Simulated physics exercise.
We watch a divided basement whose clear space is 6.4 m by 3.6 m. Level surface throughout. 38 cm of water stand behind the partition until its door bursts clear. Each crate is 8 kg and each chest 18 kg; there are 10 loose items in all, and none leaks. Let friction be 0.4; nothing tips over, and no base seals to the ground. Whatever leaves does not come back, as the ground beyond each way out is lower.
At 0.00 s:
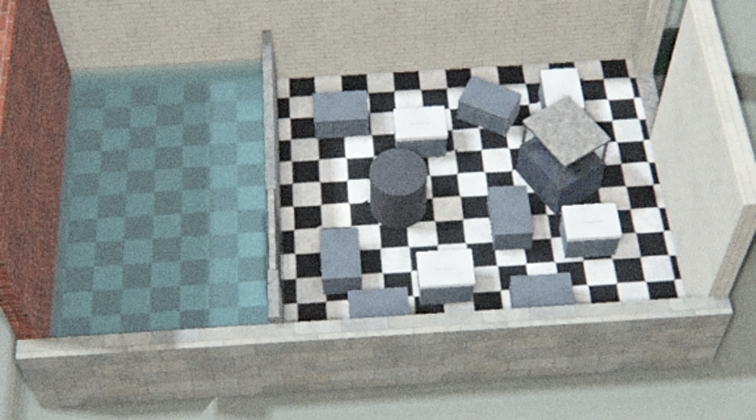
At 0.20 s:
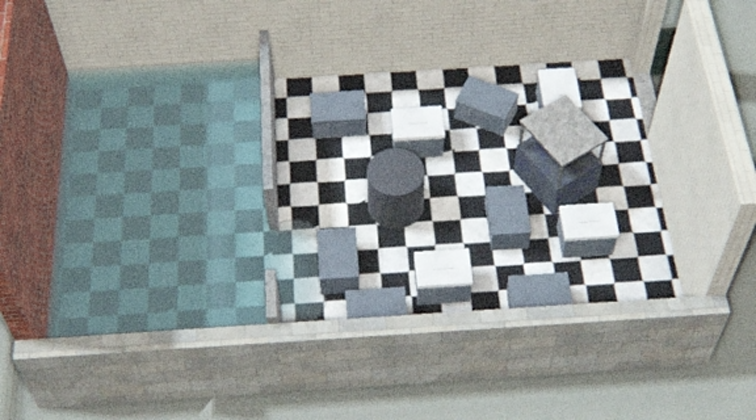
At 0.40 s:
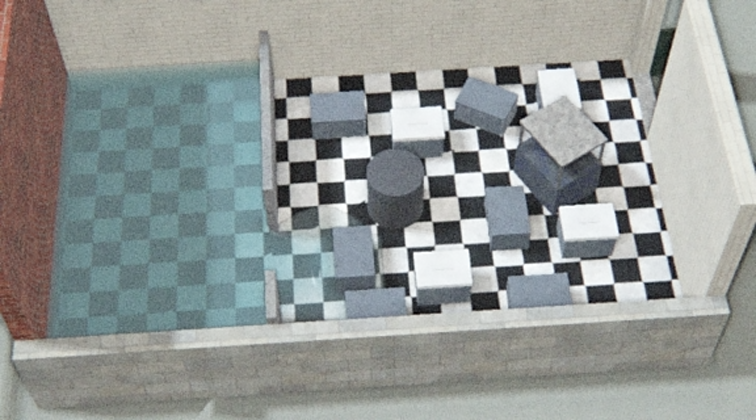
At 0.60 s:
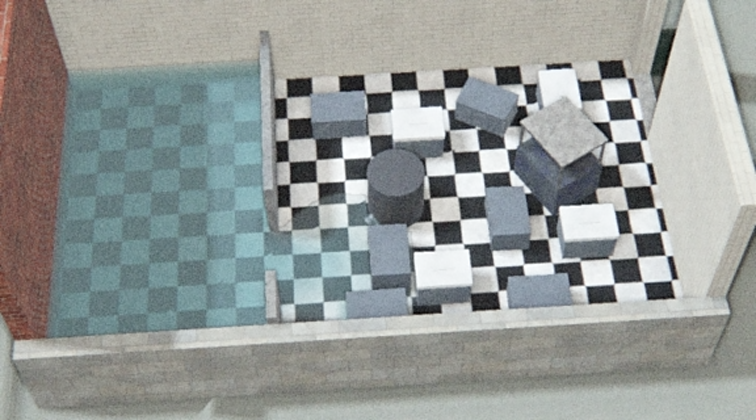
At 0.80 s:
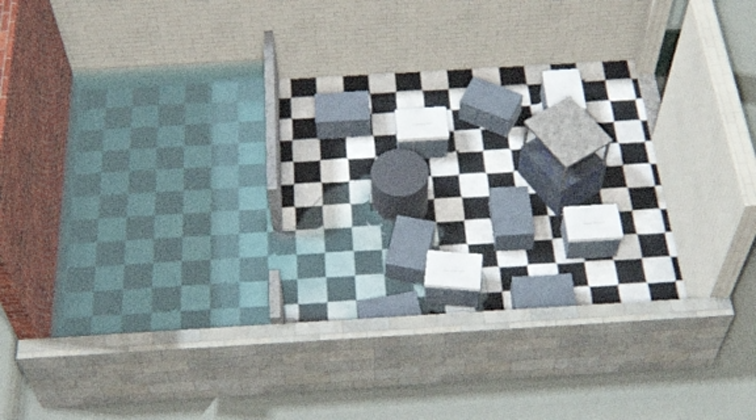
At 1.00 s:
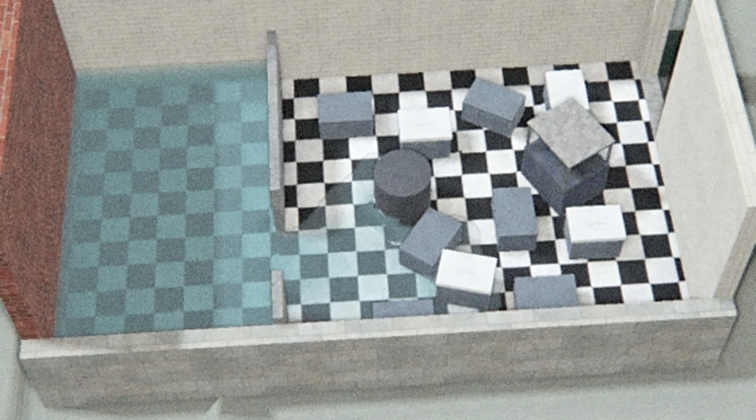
Teal water spreading through a gap in a dividing wall onto a checkered floor, pushing a few grey and white boxes rightward.
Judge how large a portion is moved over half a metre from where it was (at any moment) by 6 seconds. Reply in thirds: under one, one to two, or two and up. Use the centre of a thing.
Two and up, in thirds.
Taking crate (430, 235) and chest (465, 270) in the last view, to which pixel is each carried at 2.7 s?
(483, 196) and (604, 262), roughly.
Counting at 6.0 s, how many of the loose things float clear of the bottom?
It comes to 8 of them.
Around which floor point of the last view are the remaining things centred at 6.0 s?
Mean position approx. (514, 150).
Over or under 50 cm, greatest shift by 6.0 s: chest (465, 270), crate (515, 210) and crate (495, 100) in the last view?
First crosses the line, second crosses the line, third stays inside the line.
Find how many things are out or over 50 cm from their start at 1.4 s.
At that time I count 1.
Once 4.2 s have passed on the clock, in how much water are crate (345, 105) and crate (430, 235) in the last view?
I'd estimate 7 cm for the first and 3 cm for the second.
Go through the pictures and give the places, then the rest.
A crate at (340, 253), on the bottom; a crate at (379, 306), on the bottom; water covers 8.0 m2; 0 of 10 have shifted, in the first picture.
A crate at (338, 253), on the bottom; a crate at (376, 306) rests on the ground; 8.6 m2 under water; 0 of 10 have shifted, in the second picture.
A crate at (354, 251) rests on the ground, 17 cm from its start; a crate at (376, 306), on the bottom; 9.2 m2 under water; 1 of 10 have shifted, in the third picture.
A crate at (389, 249), on the bottom, 53 cm from its start; a crate at (377, 307), on the bottom; 9.9 m2 under water; 1 of 10 have shifted, in the fourth picture.
A crate at (411, 242) rests on the ground, 71 cm from its start; a crate at (391, 313) rests on the ground, 13 cm from its start; water covers 10.4 m2; 3 of 10 have shifted, in the fifth picture.
A crate at (431, 236) rests on the ground, 91 cm from its start; a crate at (404, 318), on the bottom, 25 cm from its start; water covers 11.0 m2; 3 of 10 have shifted, in the sixth picture.
After 1.4 s 1 of 10 are over 50 cm from their spots; 2 afloat.
After 2.7 s 4 of 10 are over 50 cm from their spots; 3 afloat.
After 4.2 s 5 of 10 are over 50 cm from their spots; 5 afloat.
After 6.0 s 8 of 10 are over 50 cm from their spots, and 8 have been at some point; 8 afloat.
